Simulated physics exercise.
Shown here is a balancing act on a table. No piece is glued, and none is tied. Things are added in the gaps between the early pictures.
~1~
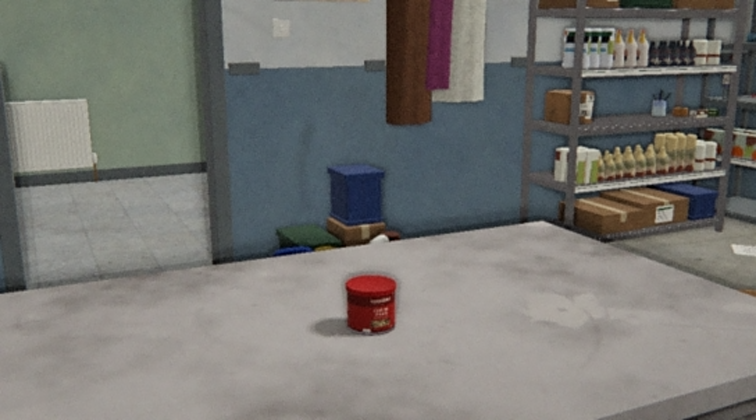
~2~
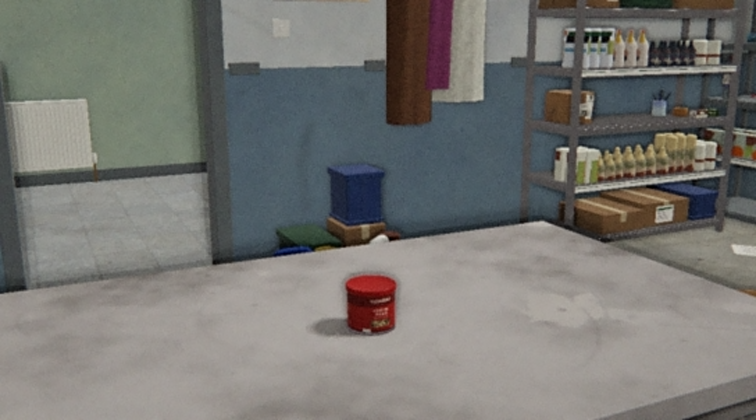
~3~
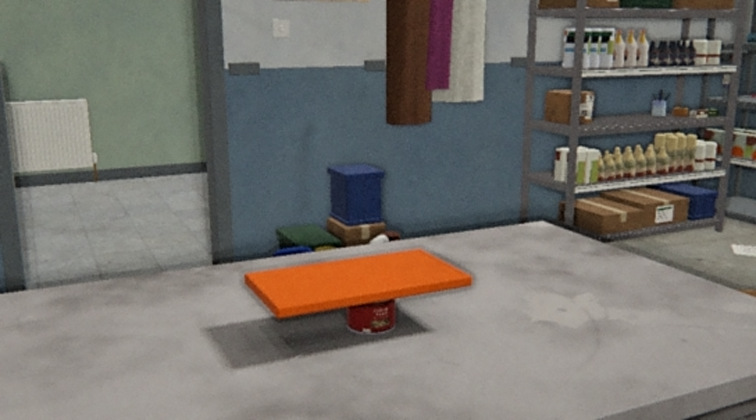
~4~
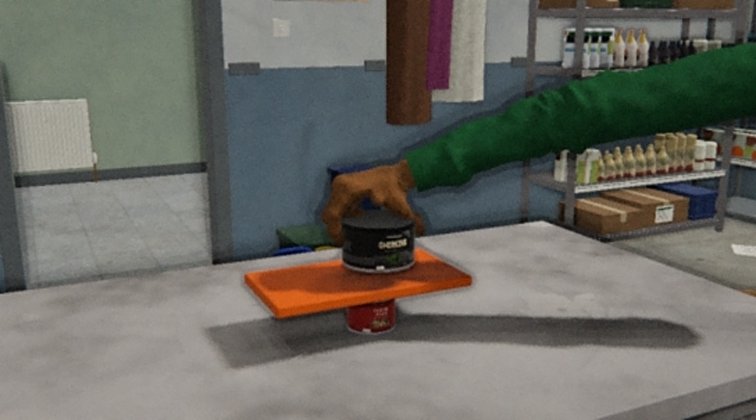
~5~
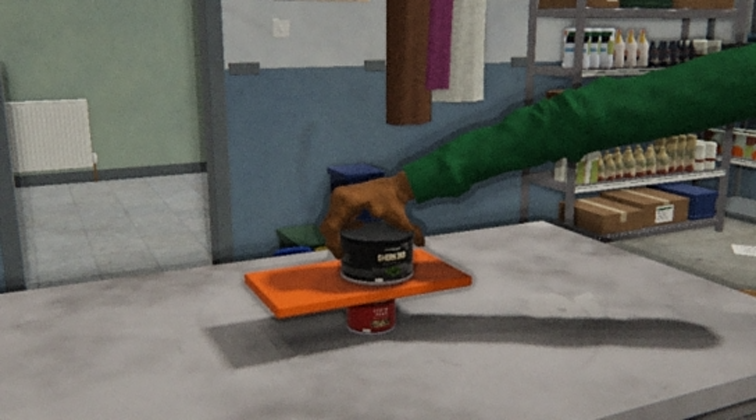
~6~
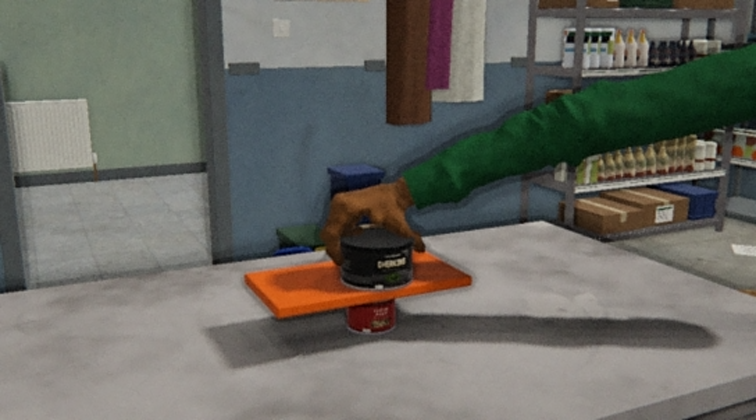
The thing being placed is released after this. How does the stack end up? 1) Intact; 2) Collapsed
Intact.
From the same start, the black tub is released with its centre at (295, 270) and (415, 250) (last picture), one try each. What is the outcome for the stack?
The stack topples over with the first try and remains upright with the second.
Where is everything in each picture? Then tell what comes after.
The last thing is not in view yet, in the first frame.
The last thing is not in view yet, in the second frame.
The last thing is not in view yet; orange lid (358, 279), in the third frame.
Coming down; black tub (378, 240); orange lid (358, 279), in the fourth frame.
Coming down; black tub (377, 252); orange lid (358, 279), in the fifth frame.
Set down, still held; black tub (377, 259); orange lid (358, 279), in the sixth frame.
Then, 0.80 s later than the last frame, all is still.
Then, 1.70 s later than the last frame, black tub resting near (377, 259).
When it is over, all 3 as before. End places, in pixels of the last picture, black tub near (377, 259). The stack keeps its balance.
